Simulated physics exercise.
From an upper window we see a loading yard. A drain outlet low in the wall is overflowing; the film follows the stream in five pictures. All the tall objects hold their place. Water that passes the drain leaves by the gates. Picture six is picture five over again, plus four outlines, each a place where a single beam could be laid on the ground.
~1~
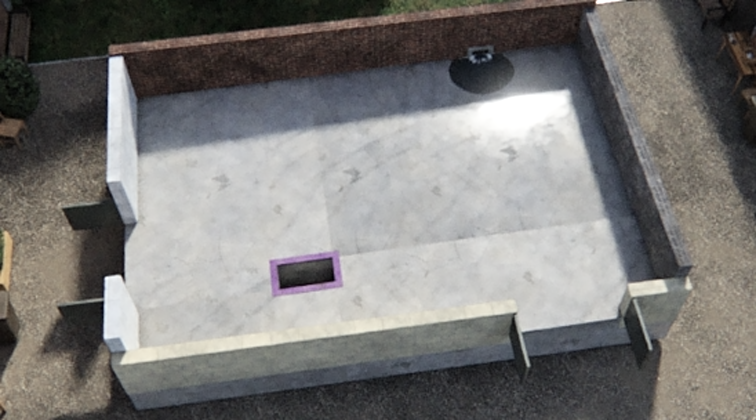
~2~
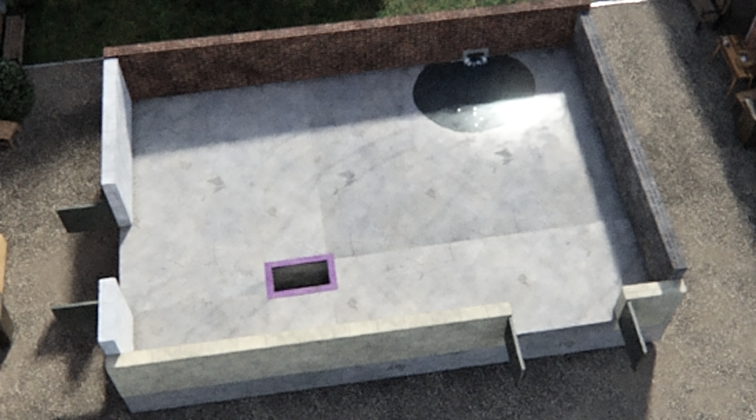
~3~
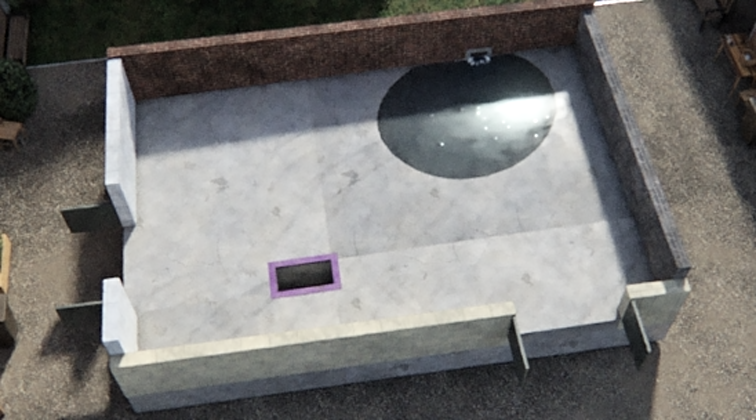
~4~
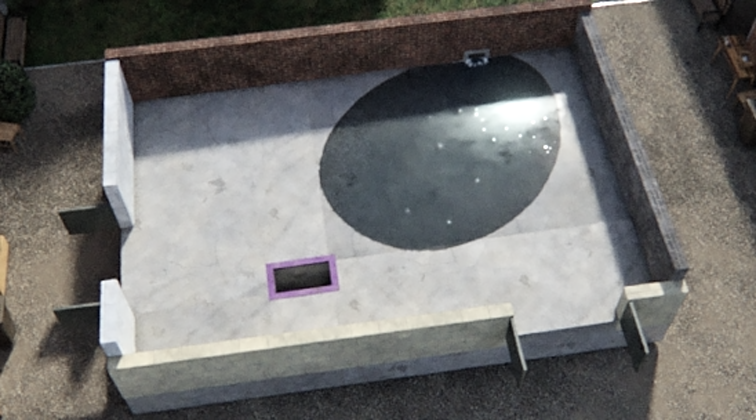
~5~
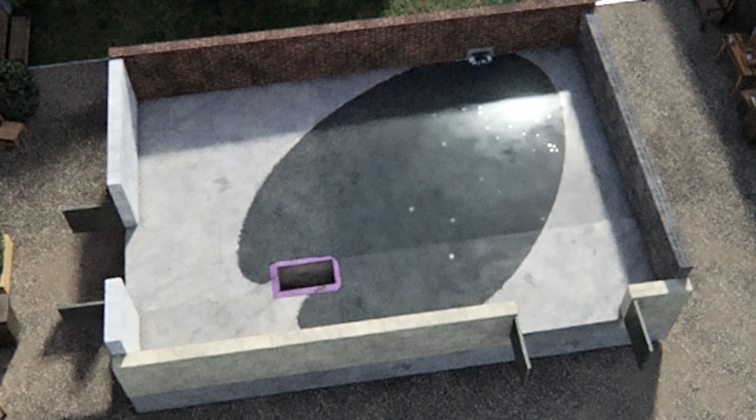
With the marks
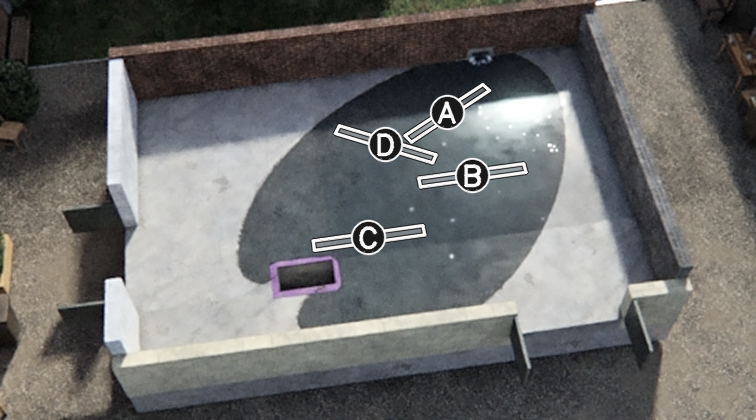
Dark water spreads from the outfall by the brick wall across the yard, reaching the purple-edged drain.
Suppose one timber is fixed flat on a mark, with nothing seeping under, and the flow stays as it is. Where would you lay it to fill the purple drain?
B beats the others.
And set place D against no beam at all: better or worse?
Place D is worse.
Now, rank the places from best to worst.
The order is B, A, D, C.
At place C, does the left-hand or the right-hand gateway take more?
More leaves on the left.
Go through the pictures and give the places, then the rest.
The first picture shows outfall at (480, 51); purple drain at (306, 273); open gate at (138, 267); open gate at (564, 313); 2 % of the ground under water, visible out to (484, 89); purple drain still dry.
In the second picture, 7 % of the ground under water, visible out to (479, 128); purple drain still dry.
In the third picture, 15 % of the ground under water, visible out to (466, 177); purple drain still dry.
In the fourth picture, 28 % of the ground under water, visible out to (379, 237); purple drain still dry.
In the fifth picture, 46 % of the ground under water, visible out to (254, 256); purple drain taking water.
In white, A from (408, 138) to (486, 87); B from (419, 182) to (524, 168); C from (313, 245) to (423, 230); D from (337, 129) to (434, 158).
For place A, about 20 % of the stream goes into the purple drain, about 79 % out by the gates.
For place B, about 29 % of the stream goes into the purple drain, about 69 % out by the gates.
For place C, about 5 % of the stream goes into the purple drain, about 94 % out by the gates.
For place D, about 14 % of the stream goes into the purple drain, about 85 % out by the gates.
